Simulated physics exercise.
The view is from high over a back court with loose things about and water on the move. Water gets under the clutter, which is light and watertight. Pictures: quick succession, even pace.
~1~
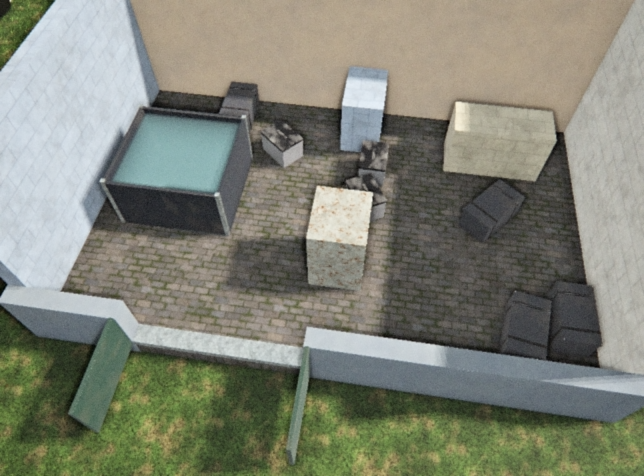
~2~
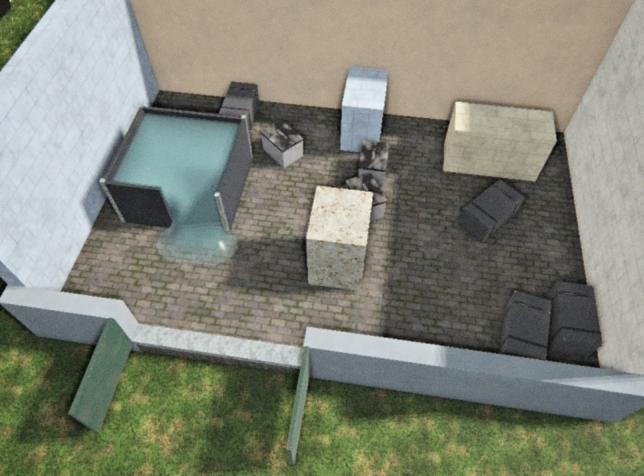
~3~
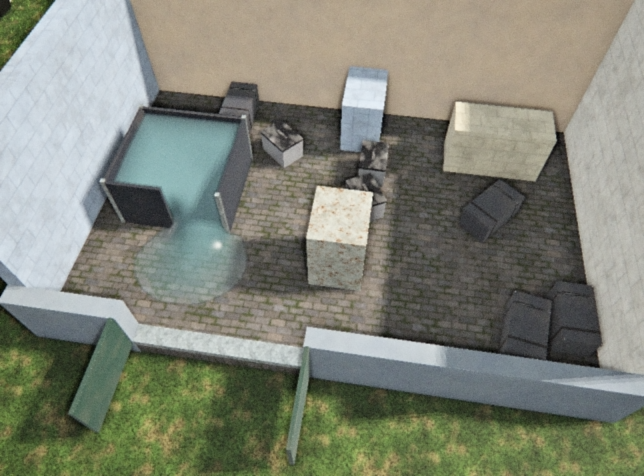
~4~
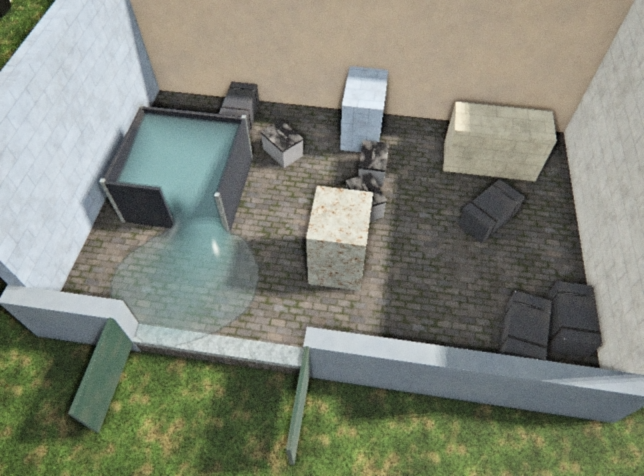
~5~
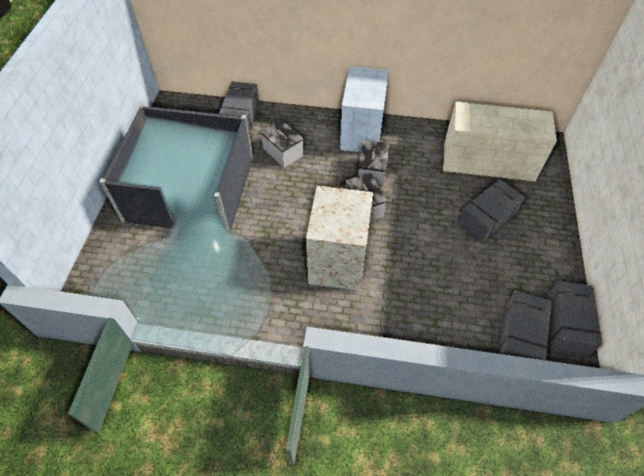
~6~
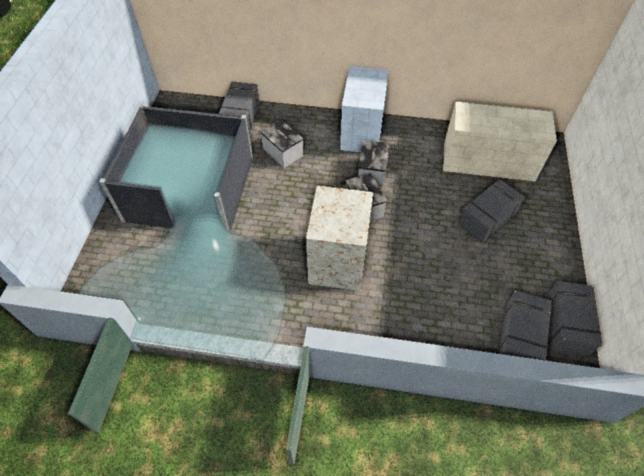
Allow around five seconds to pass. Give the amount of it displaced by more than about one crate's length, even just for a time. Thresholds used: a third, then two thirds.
My call: Not even a third.
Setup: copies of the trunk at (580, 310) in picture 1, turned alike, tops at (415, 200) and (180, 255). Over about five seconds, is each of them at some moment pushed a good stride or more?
The first came up short, and the other did it.
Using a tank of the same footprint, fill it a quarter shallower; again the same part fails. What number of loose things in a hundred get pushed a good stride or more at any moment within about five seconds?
0 in a hundred, or close to it.
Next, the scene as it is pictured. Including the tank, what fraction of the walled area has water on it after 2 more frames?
I reckon around 20 per cent.
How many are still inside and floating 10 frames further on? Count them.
So that is 0.
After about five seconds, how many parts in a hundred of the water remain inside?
I make it 42 percent.
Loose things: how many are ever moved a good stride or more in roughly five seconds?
0.
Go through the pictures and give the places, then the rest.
A chest at (366, 190) rests on the ground; a trunk at (530, 324), on the bottom; 0 of 7 have shifted, in the first frame.
A chest at (366, 190) rests on the ground; a trunk at (530, 324) rests on the ground; 0 of 7 have shifted, in the second frame.
A chest at (366, 190), on the bottom; a trunk at (530, 324), on the bottom; 0 of 7 have shifted, in the third frame.
A chest at (366, 190), on the bottom; a trunk at (530, 324), on the bottom; 0 of 7 have shifted, in the fourth frame.
A chest at (366, 190), on the bottom; a trunk at (530, 324), on the bottom; 0 of 7 have shifted, in the fifth frame.
A chest at (366, 190), on the bottom; a trunk at (530, 324) rests on the ground; 0 of 7 have shifted, in the sixth frame.
A moment on, 0 of 7 are well off their spots; 0 afloat.
Next, 0 of 7 are well off their spots; 0 afloat.
Later, 0 of 7 are well off their spots; 0 afloat.
In the end, 0 of 7 are well off their spots, and 0 have been at some point; 0 afloat.
